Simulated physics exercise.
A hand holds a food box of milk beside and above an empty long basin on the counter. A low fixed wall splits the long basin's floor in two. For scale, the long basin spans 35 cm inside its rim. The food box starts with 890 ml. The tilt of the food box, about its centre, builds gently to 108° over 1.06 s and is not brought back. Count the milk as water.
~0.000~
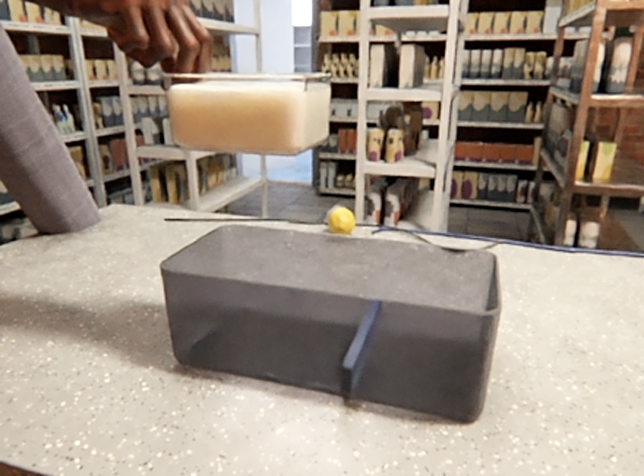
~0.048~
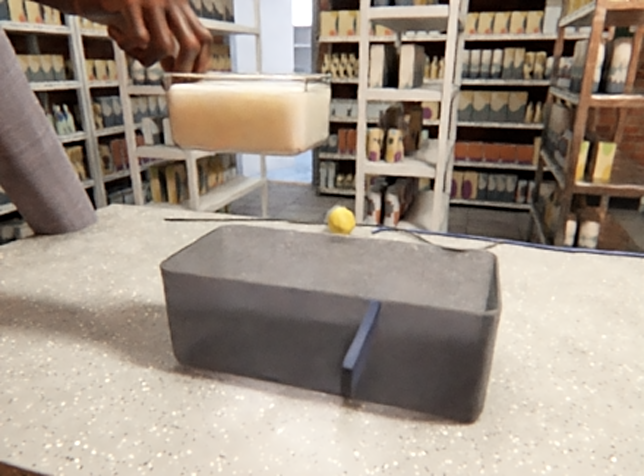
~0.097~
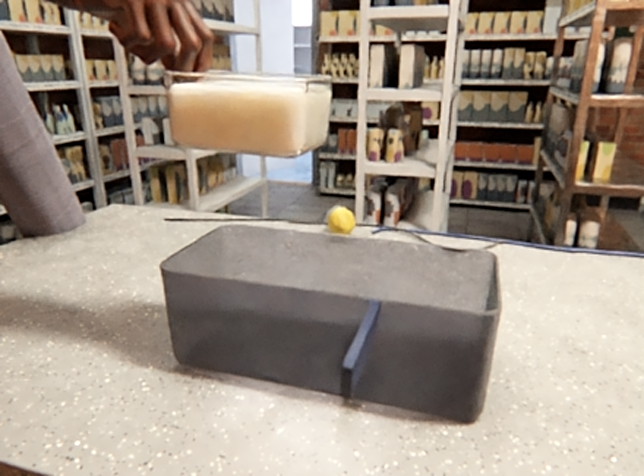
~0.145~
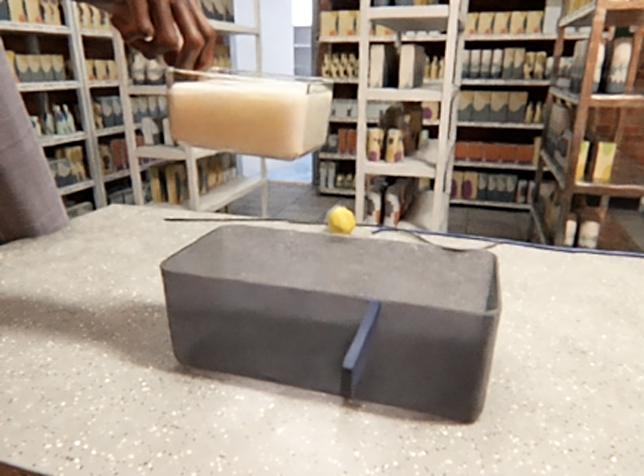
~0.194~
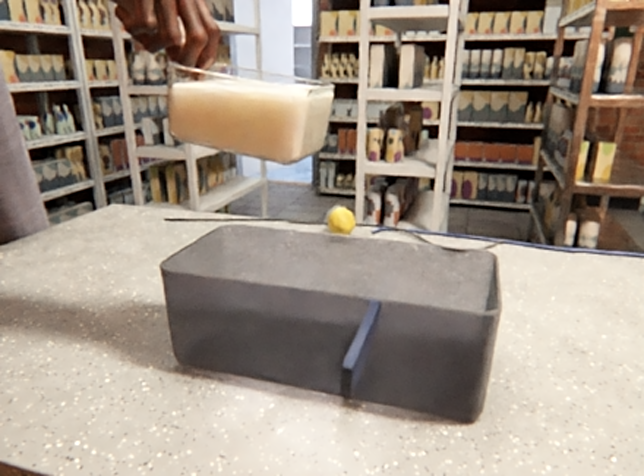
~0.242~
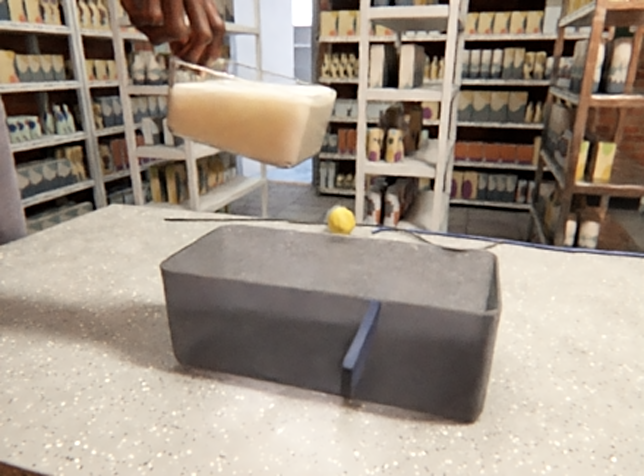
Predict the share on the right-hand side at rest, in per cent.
Roughly 62 per cent is past the wall.
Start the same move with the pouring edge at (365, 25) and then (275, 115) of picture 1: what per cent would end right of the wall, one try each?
First 70, then 20 per cent.
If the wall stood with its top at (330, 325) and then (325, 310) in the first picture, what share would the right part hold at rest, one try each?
In turn about 75 and 85 per cent.
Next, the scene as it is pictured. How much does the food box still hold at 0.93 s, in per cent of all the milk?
Near 7 in a hundred.
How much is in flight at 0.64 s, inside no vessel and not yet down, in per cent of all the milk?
Some 42 per cent.
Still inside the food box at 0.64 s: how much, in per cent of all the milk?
About 40 per cent.
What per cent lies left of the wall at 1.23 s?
Near 34 in a hundred.
Then, 0.64 s in, the tilt is 71° and 40 per cent is still to pour, 2 is left of the wall and 17 right of it.
Then, 0.93 s in, the tilt is 104° and 7 per cent is still to pour, 19 is left of the wall and 66 right of it.
Then, 1.23 s in, the tilt is 108° and 0 per cent is still to pour, 34 is left of the wall and 63 right of it.
Then, 1.56 s in, the tilt is 108° and 0 per cent is still to pour, 36 is left of the wall and 62 right of it.
Finally, 36 per cent lies left of the wall, 62 right of it and 2 outside.
